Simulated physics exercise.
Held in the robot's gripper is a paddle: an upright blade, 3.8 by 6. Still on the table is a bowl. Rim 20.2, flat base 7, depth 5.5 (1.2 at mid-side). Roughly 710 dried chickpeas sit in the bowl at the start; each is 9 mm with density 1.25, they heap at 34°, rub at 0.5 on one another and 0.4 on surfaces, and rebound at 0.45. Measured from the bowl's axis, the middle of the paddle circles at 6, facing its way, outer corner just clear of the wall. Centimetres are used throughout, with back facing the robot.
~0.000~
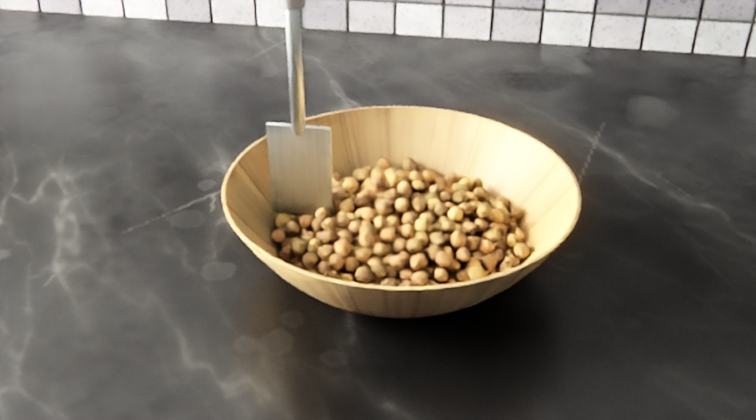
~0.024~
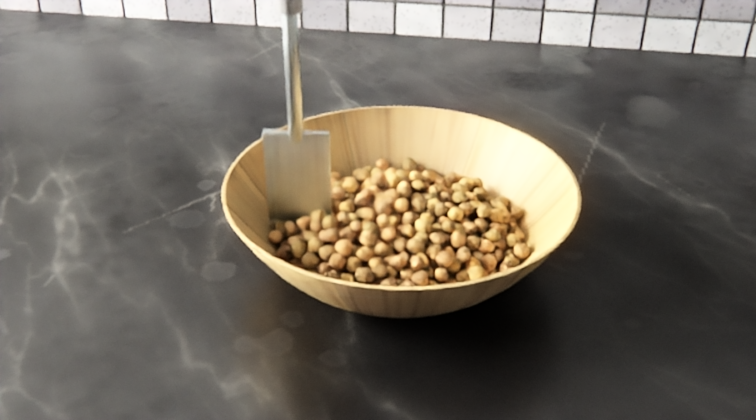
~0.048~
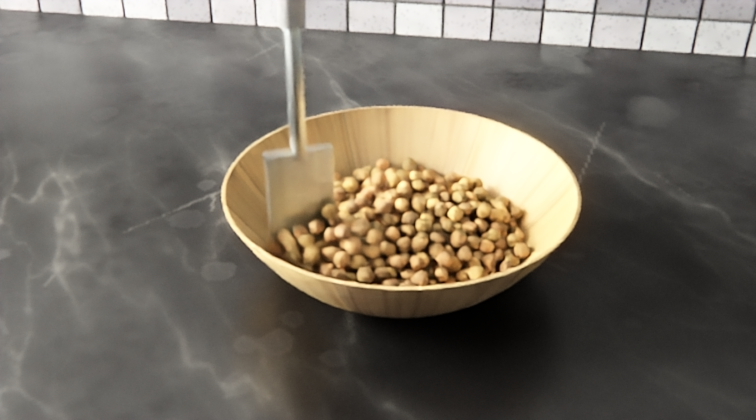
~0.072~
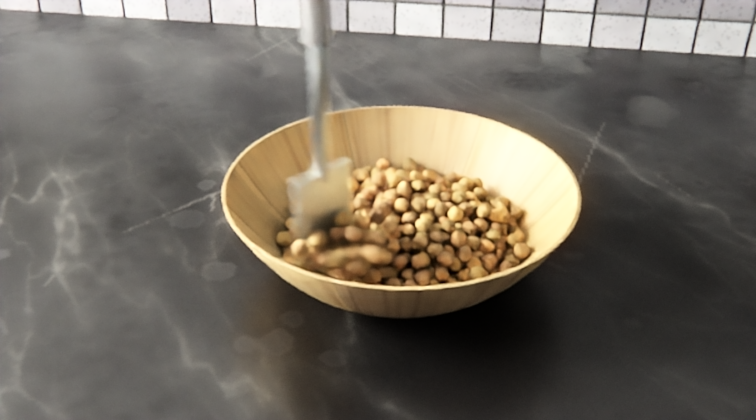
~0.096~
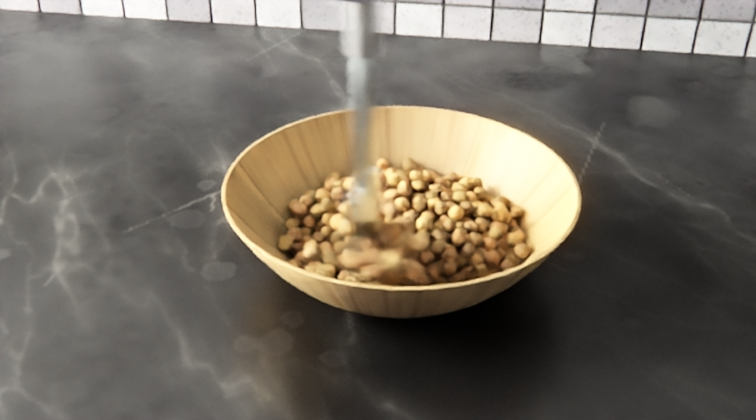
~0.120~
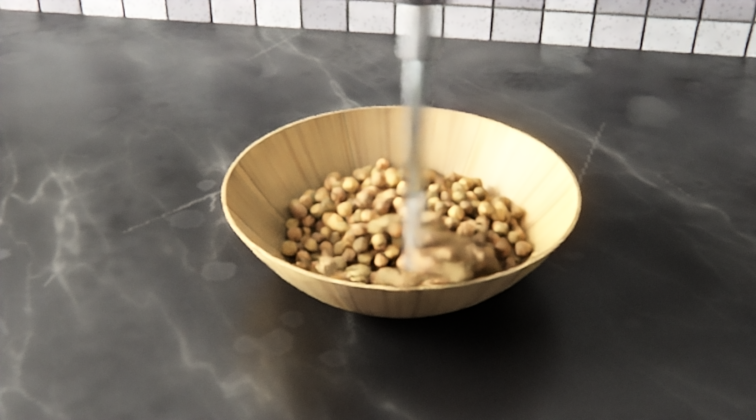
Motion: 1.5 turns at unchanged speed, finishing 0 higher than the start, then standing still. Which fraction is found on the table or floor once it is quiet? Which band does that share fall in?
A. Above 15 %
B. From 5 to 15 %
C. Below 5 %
A.
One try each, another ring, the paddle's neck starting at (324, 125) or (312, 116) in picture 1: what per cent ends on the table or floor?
Roughly 40 and 40 per cent.
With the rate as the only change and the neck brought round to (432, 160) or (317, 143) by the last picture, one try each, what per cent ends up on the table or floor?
First try: About 30 %; second try: About 10 %.
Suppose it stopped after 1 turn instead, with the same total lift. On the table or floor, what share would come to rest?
25 %.
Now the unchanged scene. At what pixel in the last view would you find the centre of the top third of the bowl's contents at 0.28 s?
I'd put its middle near (392, 183).
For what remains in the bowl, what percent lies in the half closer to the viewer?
Around 50 per cent of what the bowl keeps.
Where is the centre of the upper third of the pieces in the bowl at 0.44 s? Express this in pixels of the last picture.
About (390, 231).
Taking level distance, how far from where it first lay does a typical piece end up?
2 cm.
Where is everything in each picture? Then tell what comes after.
In the first frame, the paddle neck at (297, 101), 0° round; upper third of the load around (404, 219), from x 275 to 520, top at y 165; 709 in the bowl.
In the second frame, the paddle neck at (295, 108), 8° round; upper third of the load around (404, 220), from x 275 to 520, top at y 165.
In the third frame, the paddle neck at (297, 125), 29° round; upper third of the load around (403, 221), from x 275 to 520, top at y 165.
In the fourth frame, the paddle neck at (321, 145), 54° round; upper third of the load around (399, 223), from x 285 to 520, top at y 165.
In the fifth frame, the paddle neck at (363, 158), 79° round; upper third of the load around (405, 225), from x 285 to 525, top at y 165; 708 in the bowl, 1 in flight or on the tool.
In the sixth frame, the paddle neck at (415, 161), 104° round; upper third of the load around (428, 228), from x 290 to 525, top at y 165; 703 in the bowl, 6 in flight or on the tool.
After 0.28 s, 270° round, highest piece 11 above the table; 614 in the bowl, 25 on the table or floor, 70 in flight or on the tool.
After 0.44 s, 76° round, highest piece 9 above the table; 534 in the bowl, 118 on the table or floor, 57 in flight or on the tool.
After 0.72 s, 180° round, highest piece 6 above the table; 507 in the bowl, 201 on the table or floor, 1 in flight or on the tool.
After 1.42 s, 180° round, highest piece 4 above the table; 506 in the bowl, 203 on the table or floor.
In the end, 506 in the bowl, 203 on the table or floor. That is 29 % on the table or floor.
